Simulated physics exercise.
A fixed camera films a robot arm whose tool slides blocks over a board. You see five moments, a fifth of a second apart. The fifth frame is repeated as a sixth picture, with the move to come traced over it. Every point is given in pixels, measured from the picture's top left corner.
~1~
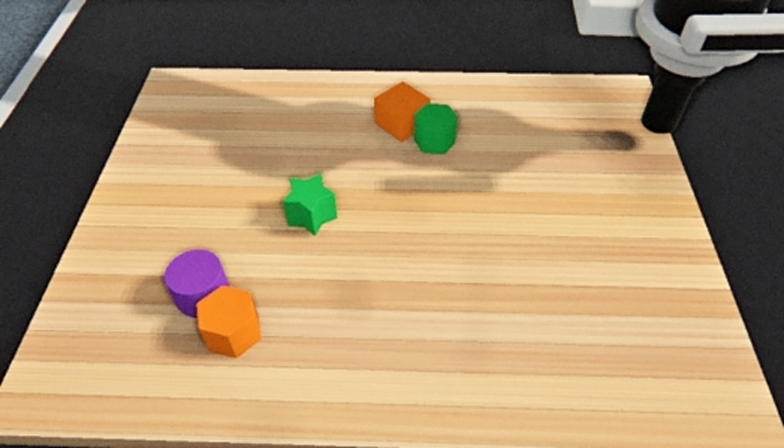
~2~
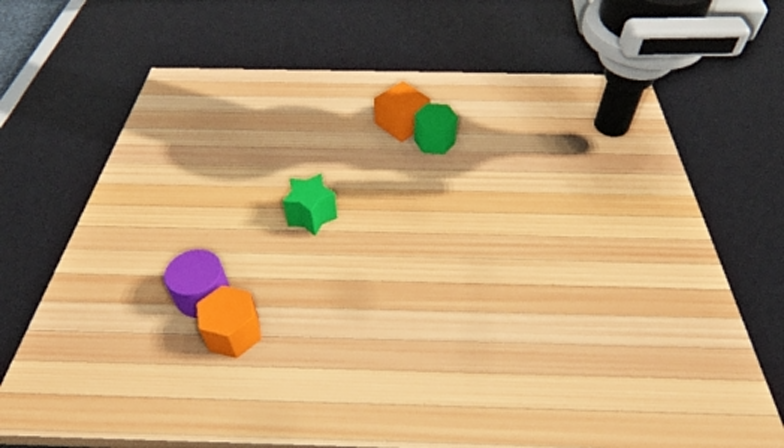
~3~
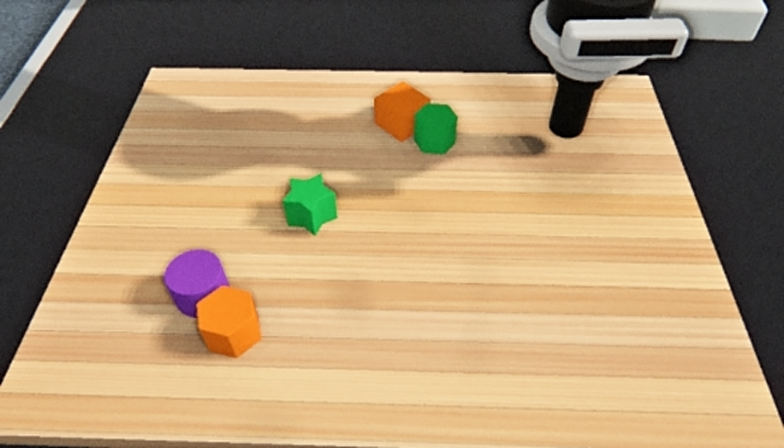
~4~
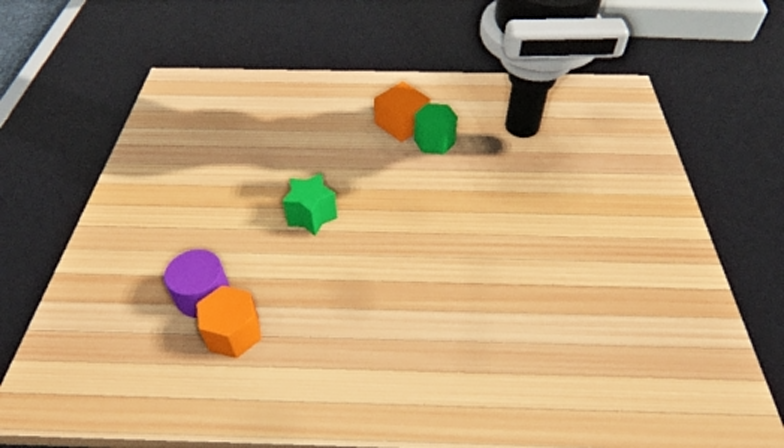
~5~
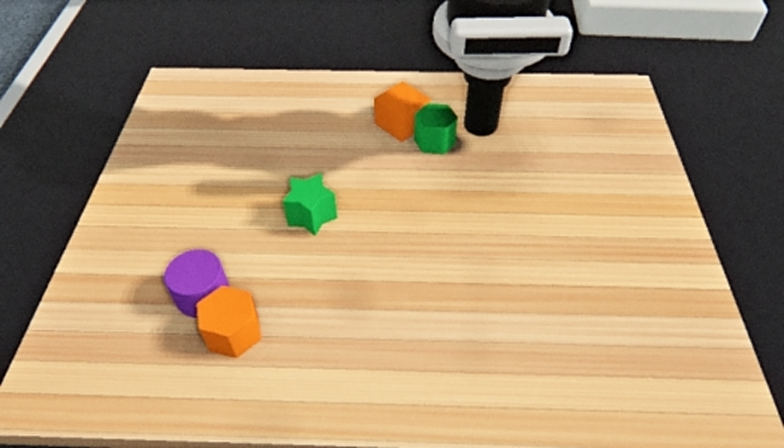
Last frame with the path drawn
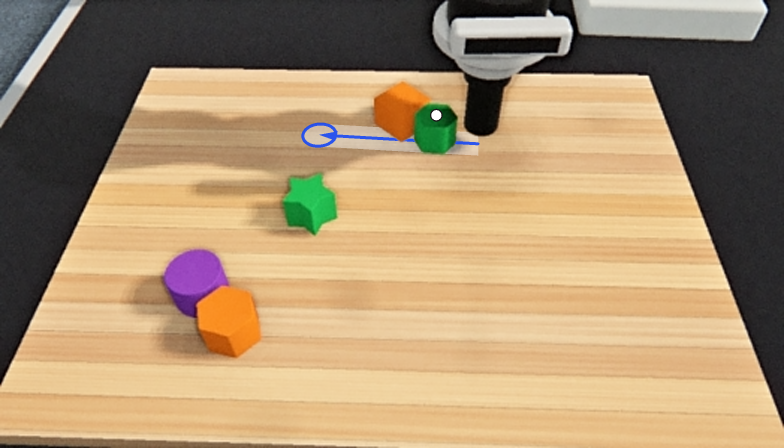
Robot arm with a black tip sliding left along the board's far edge toward a green block, all coloured blocks staying still.
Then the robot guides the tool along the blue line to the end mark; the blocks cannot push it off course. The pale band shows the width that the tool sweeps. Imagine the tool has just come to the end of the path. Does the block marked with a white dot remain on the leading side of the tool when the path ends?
Final answer: Yes.
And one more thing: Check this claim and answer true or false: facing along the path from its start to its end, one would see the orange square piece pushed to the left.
It is false.
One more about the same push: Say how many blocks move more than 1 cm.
That makes 2 blocks.
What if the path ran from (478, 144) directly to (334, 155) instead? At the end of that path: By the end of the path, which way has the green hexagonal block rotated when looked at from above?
Looking down, my answer is that the green hexagonal block rotates clockwise.
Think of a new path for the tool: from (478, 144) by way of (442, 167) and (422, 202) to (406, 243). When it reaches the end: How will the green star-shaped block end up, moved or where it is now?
At the end of the path, it will still be in place.
The line goes straight from (478, 144) to (319, 135); the dot is on the green hexagonal block.
On the path given first. One third of the way, tool at (424, 124); orange square piece at (373, 88), turned 20° clockwise; green hexagonal block at (389, 111), turned 30° clockwise.
Two thirds of the way, tool at (371, 121); orange square piece at (359, 80), turned 50° clockwise; green hexagonal block at (337, 103), turned 60° clockwise.
At the end, tool at (317, 118); orange square piece at (359, 79), turned 50° clockwise; green hexagonal block at (288, 96), turned 70° clockwise.
